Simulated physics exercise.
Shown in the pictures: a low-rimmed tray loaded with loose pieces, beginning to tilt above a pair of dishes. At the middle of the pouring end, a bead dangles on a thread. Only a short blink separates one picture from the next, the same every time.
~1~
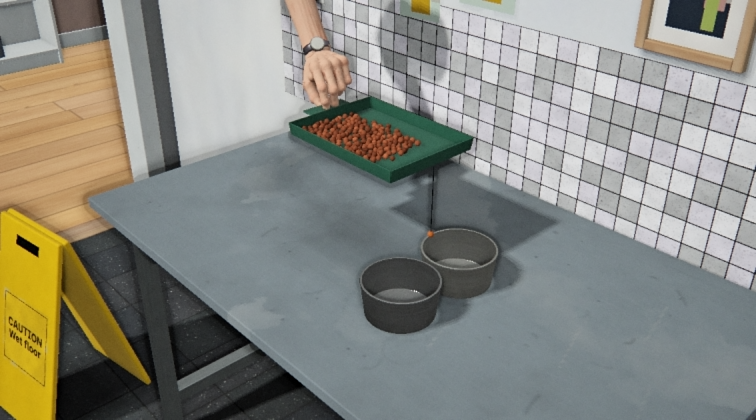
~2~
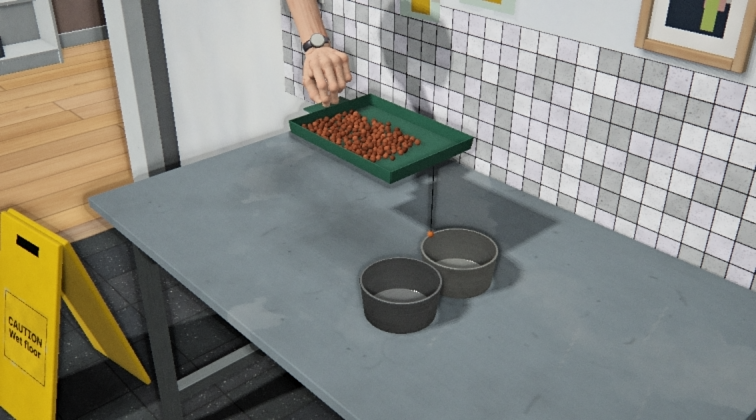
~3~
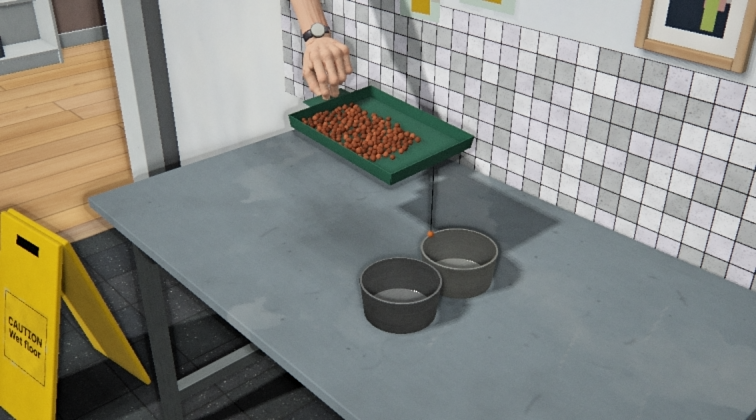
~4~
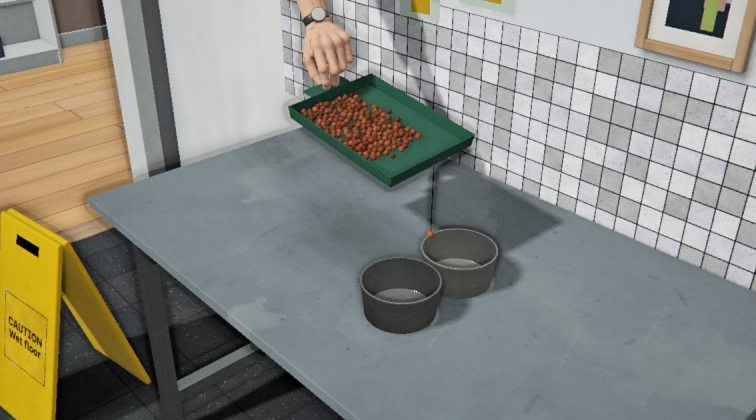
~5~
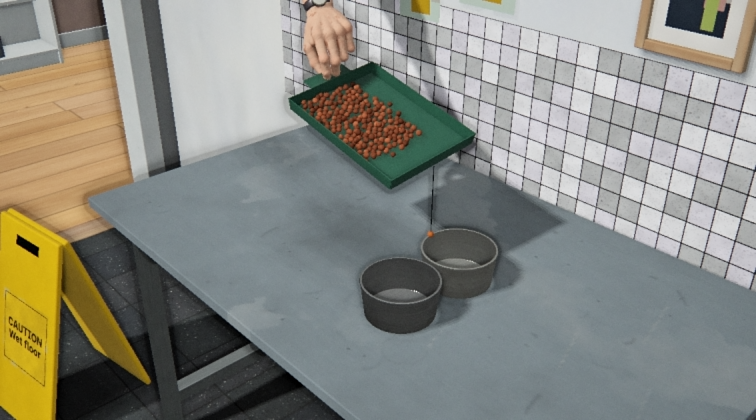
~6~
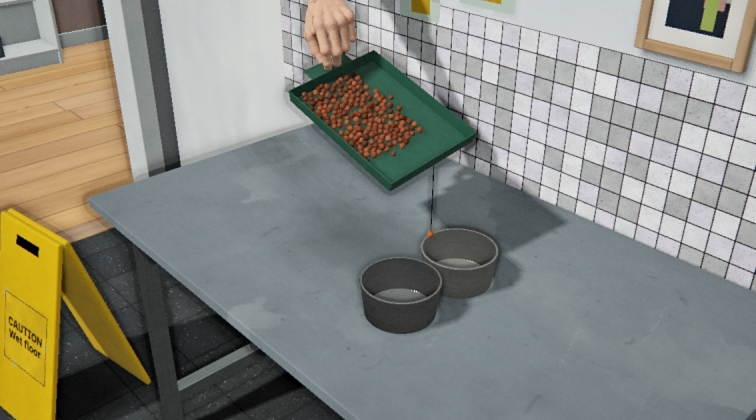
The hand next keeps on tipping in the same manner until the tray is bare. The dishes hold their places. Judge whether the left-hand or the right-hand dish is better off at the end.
The left-side dish receives more.
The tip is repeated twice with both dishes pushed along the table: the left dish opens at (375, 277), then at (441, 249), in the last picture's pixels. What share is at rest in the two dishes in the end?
You'd see around 70 per cent and then around 20 per cent.
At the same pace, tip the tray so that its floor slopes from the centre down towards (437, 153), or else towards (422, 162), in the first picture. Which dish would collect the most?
The first tilt favours the dish to the right, the second the dish to the right.
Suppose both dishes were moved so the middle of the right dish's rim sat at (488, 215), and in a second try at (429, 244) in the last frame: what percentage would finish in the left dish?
Roughly 10% the first time and 50% the second time.
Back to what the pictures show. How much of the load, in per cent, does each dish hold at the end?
For the left dish 70 %, for the right dish 10 %.
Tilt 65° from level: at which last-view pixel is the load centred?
I'd put the middle of the pieces at roughly (389, 142).
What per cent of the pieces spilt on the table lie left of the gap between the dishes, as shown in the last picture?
That would be roughly 60 per cent.
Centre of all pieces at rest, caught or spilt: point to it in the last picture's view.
(408, 304).
Just after the last frame, tray tipped steeply; every one on the tray.
A moment on, tray tipped past a quarter turn; almost all on the tray; just a few in the left dish; just a few outside both.
Further on, tray tipped past a quarter turn; roughly two thirds in the left dish; about a tenth in the right dish; roughly a quarter outside both; just a few in the air.
When it is over, tray tipped past a quarter turn; roughly two thirds in the left dish; about a tenth in the right dish; roughly a quarter outside both.
